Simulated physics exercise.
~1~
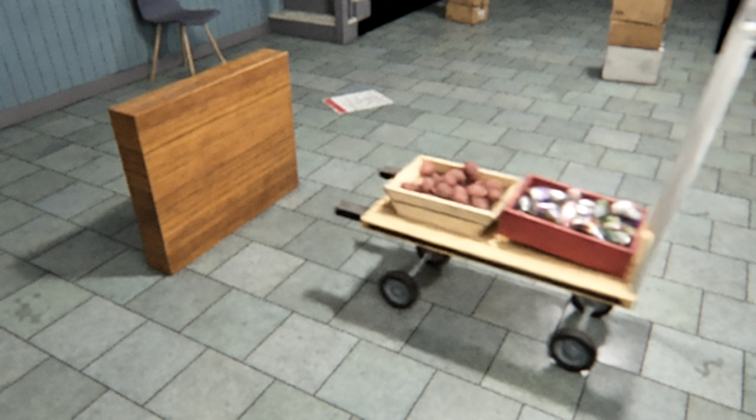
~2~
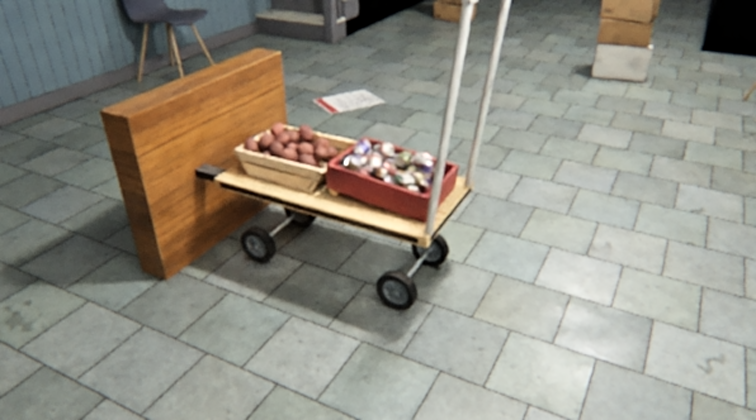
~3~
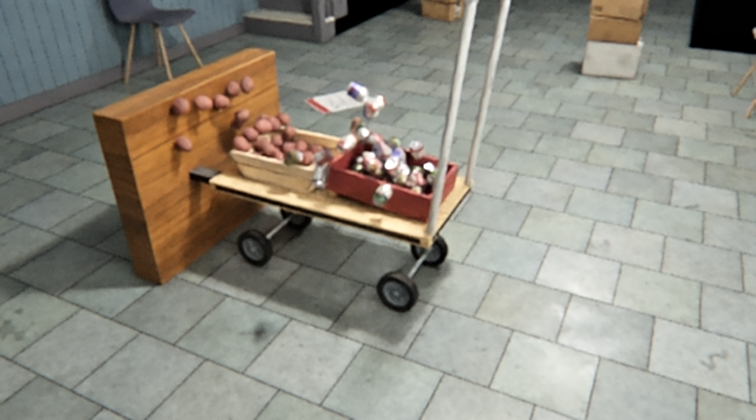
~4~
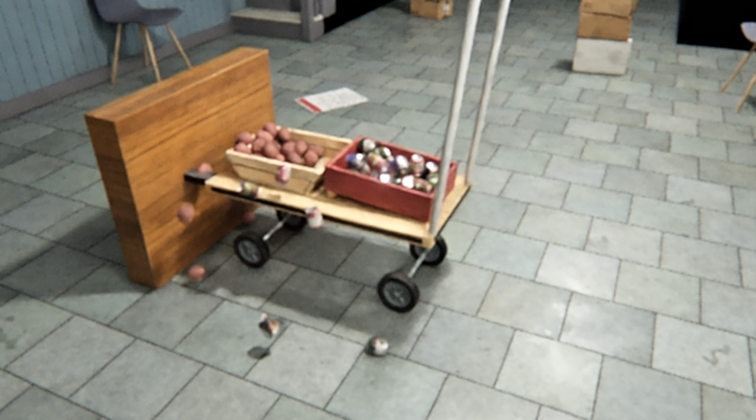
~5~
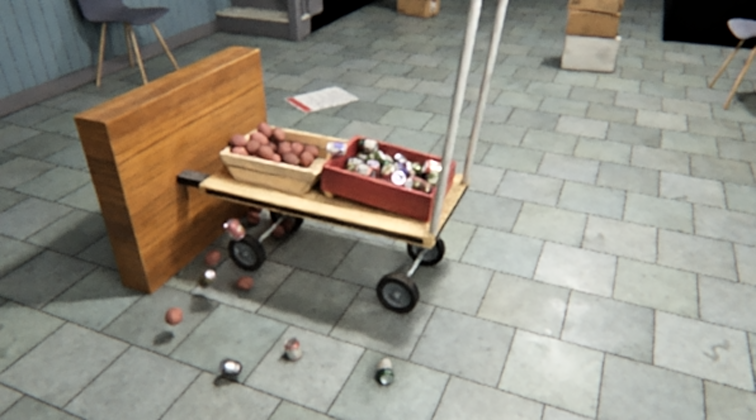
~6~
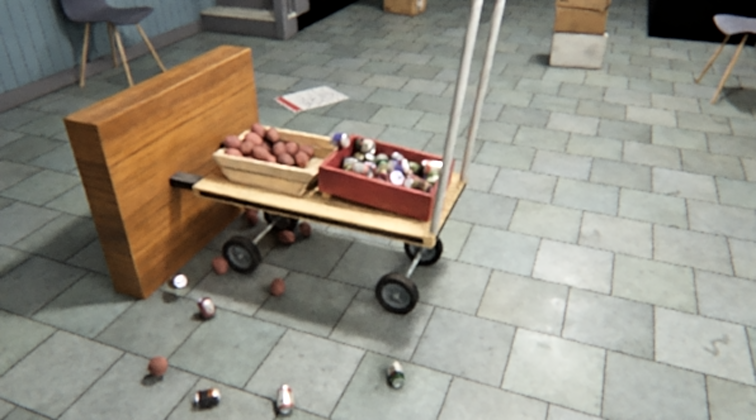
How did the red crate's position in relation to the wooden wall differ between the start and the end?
At the start the red crate was well off to the right of the wooden wall, and by the end it was further left and much closer to the wall, still sitting on the trolley.
